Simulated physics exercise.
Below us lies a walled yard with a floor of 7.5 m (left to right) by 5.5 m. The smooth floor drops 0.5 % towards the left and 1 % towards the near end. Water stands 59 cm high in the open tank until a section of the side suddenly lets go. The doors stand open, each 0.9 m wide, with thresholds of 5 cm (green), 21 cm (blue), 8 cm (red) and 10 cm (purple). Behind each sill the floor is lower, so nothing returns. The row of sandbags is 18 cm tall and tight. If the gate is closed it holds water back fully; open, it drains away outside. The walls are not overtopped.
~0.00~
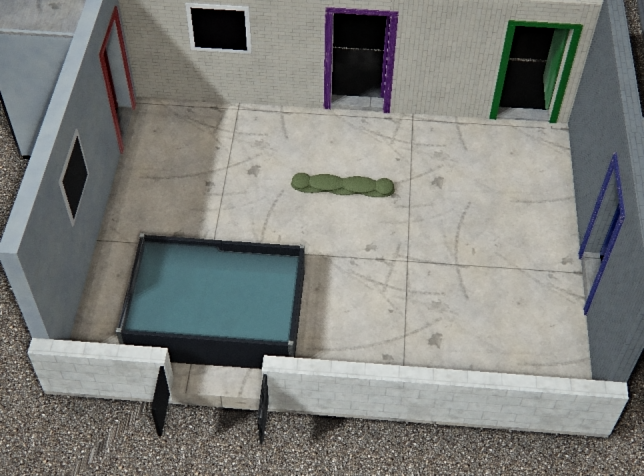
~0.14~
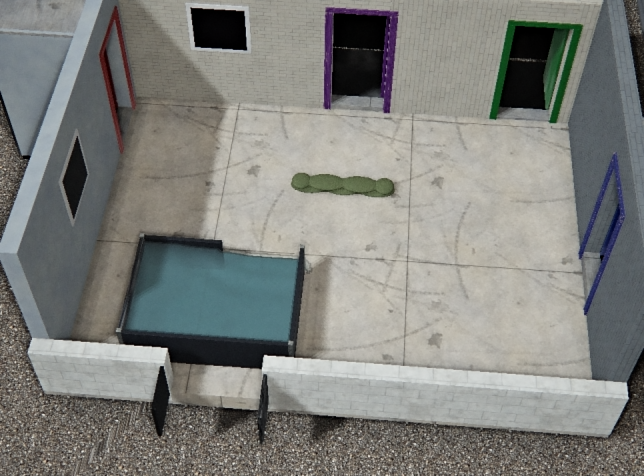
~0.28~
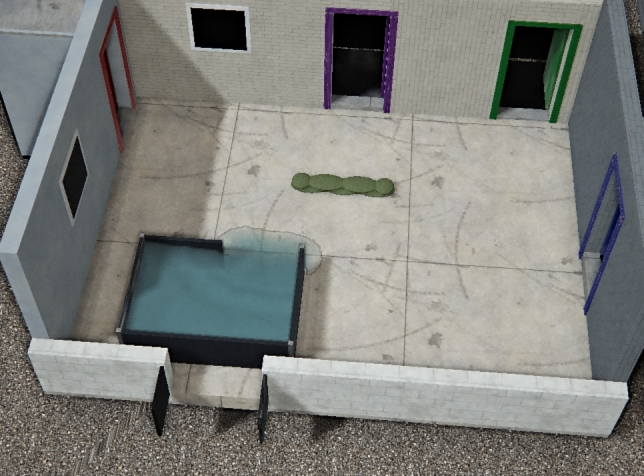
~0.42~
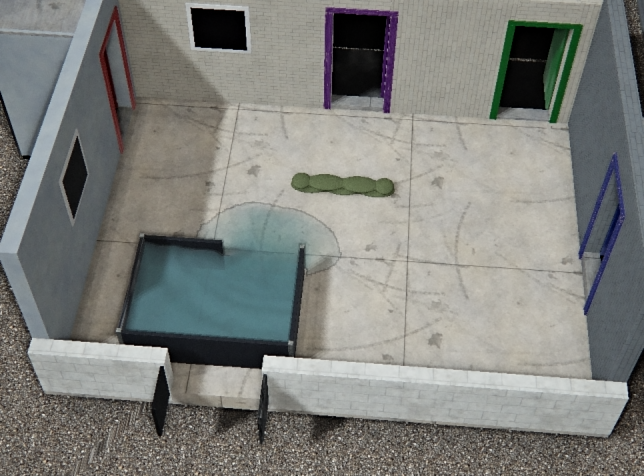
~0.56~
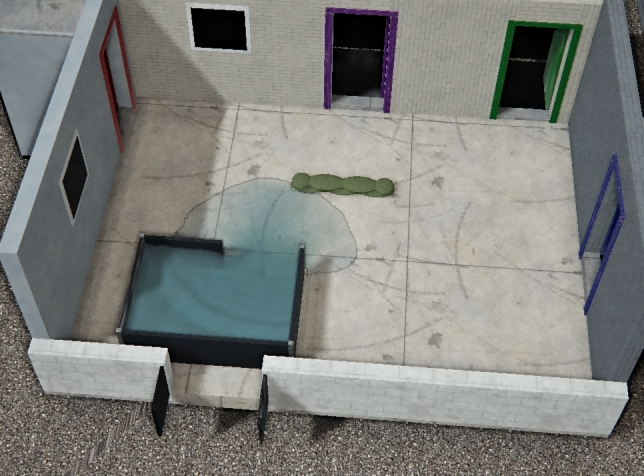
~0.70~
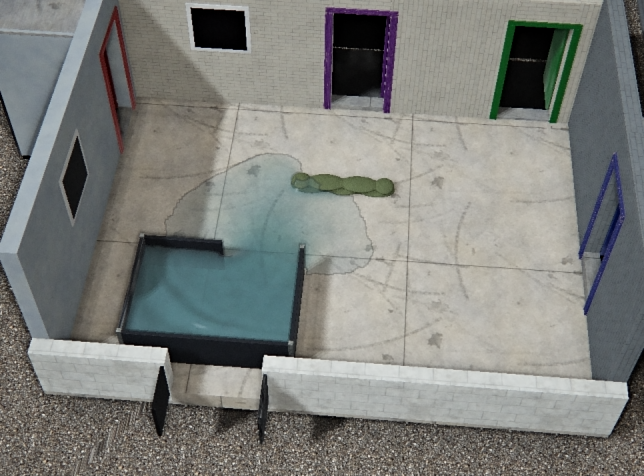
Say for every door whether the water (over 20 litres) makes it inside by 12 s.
Door by door: At the green door it does not reach the limit; at the blue door it keeps below the limit; at the red door it exceeds the limit; at the purple door it stays under the limit.
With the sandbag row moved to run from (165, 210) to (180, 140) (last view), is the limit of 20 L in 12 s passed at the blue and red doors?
Against that limit: Blue not over, red above.
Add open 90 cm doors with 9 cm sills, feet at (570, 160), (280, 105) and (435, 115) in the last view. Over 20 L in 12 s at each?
In that order: Not over, past it, under.
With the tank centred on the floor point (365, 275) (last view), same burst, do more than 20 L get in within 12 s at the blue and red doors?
Against that limit: Blue not over, red under.
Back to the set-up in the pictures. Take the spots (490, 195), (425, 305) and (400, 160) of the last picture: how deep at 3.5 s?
In that order: 2, 1 and 2 cm.
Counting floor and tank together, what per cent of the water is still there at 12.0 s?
Roughly 90 in a hundred.
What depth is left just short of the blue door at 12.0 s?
About 4.0 cm.
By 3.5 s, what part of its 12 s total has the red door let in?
Some 25 per cent by then.
After 1.4 s water covers 25 % of the floor and is deepest (33 cm) near (281, 269); green door not reached, blue door not reached, red door not reached, purple door not reached.
After 2.2 s water covers 40 % of the floor and is deepest (27 cm) near (302, 197); green door not reached, blue door not reached, red door 3 cm at the sill, 0 L in, purple door 6 cm at the sill, 0 L in.
After 3.5 s water covers 60 % of the floor and is deepest (25 cm) near (137, 98); green door 2 cm at the sill, 0 L in, blue door 10 cm at the sill, 0 L in, red door 17 cm at the sill, 32 L in, purple door 7 cm at the sill, 0 L in.
After 7.0 s water covers 85 % of the floor and is deepest (13 cm) near (63, 369); green door 5 cm at the sill, 6 L in, blue door 8 cm at the sill, 0 L in, red door 10 cm at the sill, 122 L in, purple door 2 cm at the sill, 0 L in.
After 12.0 s water covers 95 % of the floor and is deepest (13 cm) near (63, 369); green door 2 cm at the sill, 7 L in, blue door 4 cm at the sill, 0 L in, red door 5 cm at the sill, 128 L in, purple door 3 cm at the sill, 0 L in.
